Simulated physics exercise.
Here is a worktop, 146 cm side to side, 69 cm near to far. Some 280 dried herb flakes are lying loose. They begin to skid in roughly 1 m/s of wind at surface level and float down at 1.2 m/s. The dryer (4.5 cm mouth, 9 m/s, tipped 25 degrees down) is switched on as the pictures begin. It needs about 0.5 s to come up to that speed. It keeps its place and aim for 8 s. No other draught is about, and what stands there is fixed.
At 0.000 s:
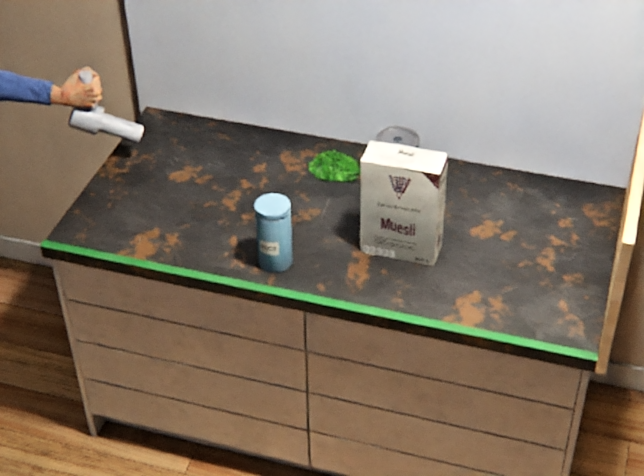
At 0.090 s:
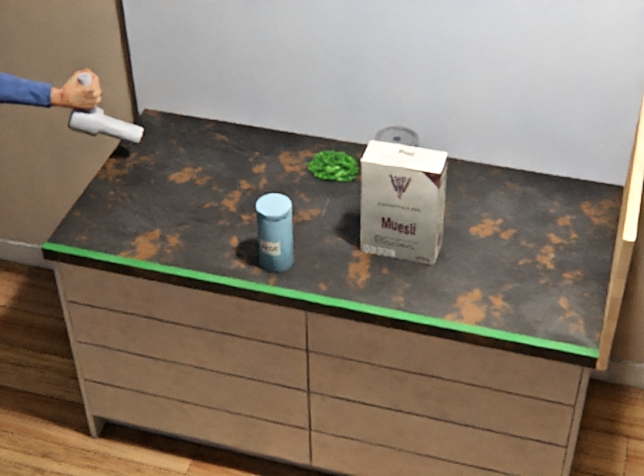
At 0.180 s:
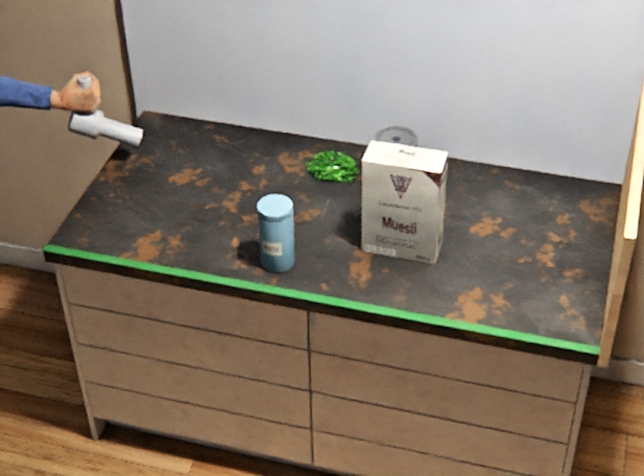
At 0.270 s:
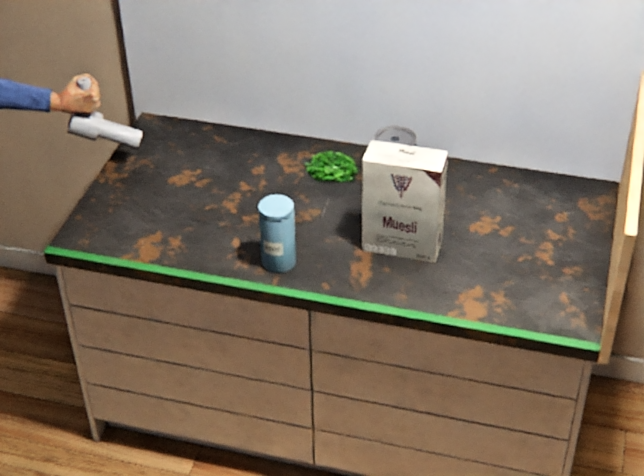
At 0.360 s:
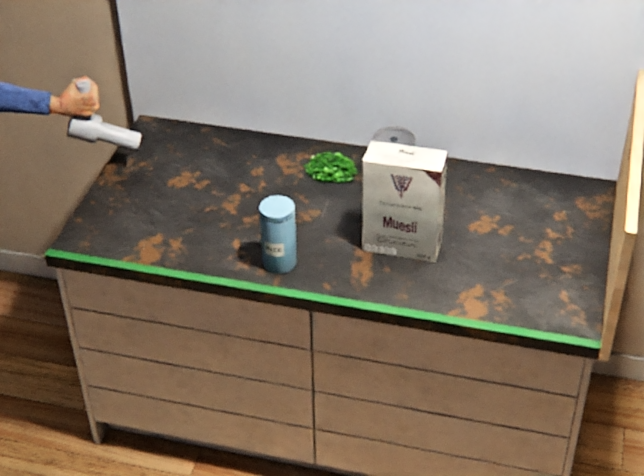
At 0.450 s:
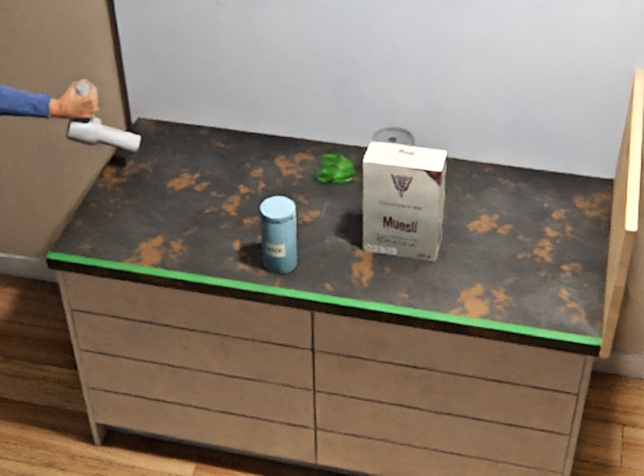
A bright green pile lay beside a muesli carton on a dark, blotchy worktop with a blue tin, while a hand held a dryer still at the left, and late on the pile shifted slightly.
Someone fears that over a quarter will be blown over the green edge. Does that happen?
As for a quarter going over the green edge: Yes.
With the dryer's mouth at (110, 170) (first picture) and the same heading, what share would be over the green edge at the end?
Then about 0 %.
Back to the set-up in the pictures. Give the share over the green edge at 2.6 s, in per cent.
About 5 %.
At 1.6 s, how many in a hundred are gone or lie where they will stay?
About 20 %.
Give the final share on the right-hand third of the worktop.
Near 60 %.
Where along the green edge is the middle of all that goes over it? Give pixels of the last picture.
Near (600, 346).
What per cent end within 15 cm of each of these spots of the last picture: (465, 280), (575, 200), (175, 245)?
In turn about 0 %, 20 %, 0 %.
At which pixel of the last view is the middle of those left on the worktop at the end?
Around (591, 210).
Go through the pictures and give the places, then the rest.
The middle of the dried herb flakes is near (335, 167), none has stirred yet and the mouth of the dryer is at (141, 135), in the first picture.
The middle of the dried herb flakes is near (334, 165), none has stirred yet and the green edge is centred on (303, 300), in the second picture.
The middle of the dried herb flakes is near (334, 166), none has stirred yet, the top of a tin is at (396, 139) and the top of a carton is at (406, 156), in the third picture.
The middle of the dried herb flakes is near (333, 166) and none has stirred yet, in the fourth picture.
The middle of the dried herb flakes is near (332, 167) and none has stirred yet, in the fifth picture.
The middle of the dried herb flakes is near (333, 169), the farthest in sight from the dryer is at (354, 171) and about 25 % have left their places, in the sixth picture.
After 1.6 s, 0 % are over the green edge; the middle of those still in play is near (603, 203); 18 % have settled or left.
After 2.6 s, 7 % are over the green edge; the middle of those still in play is near (611, 206); 21 % have settled or left.
After 4.4 s, 22 % are over the green edge; the middle of those still in play is near (611, 201); 43 % have settled or left.
After 8.0 s, at the end, 40 % are over the green edge; the middle of those still in play is near (591, 210).
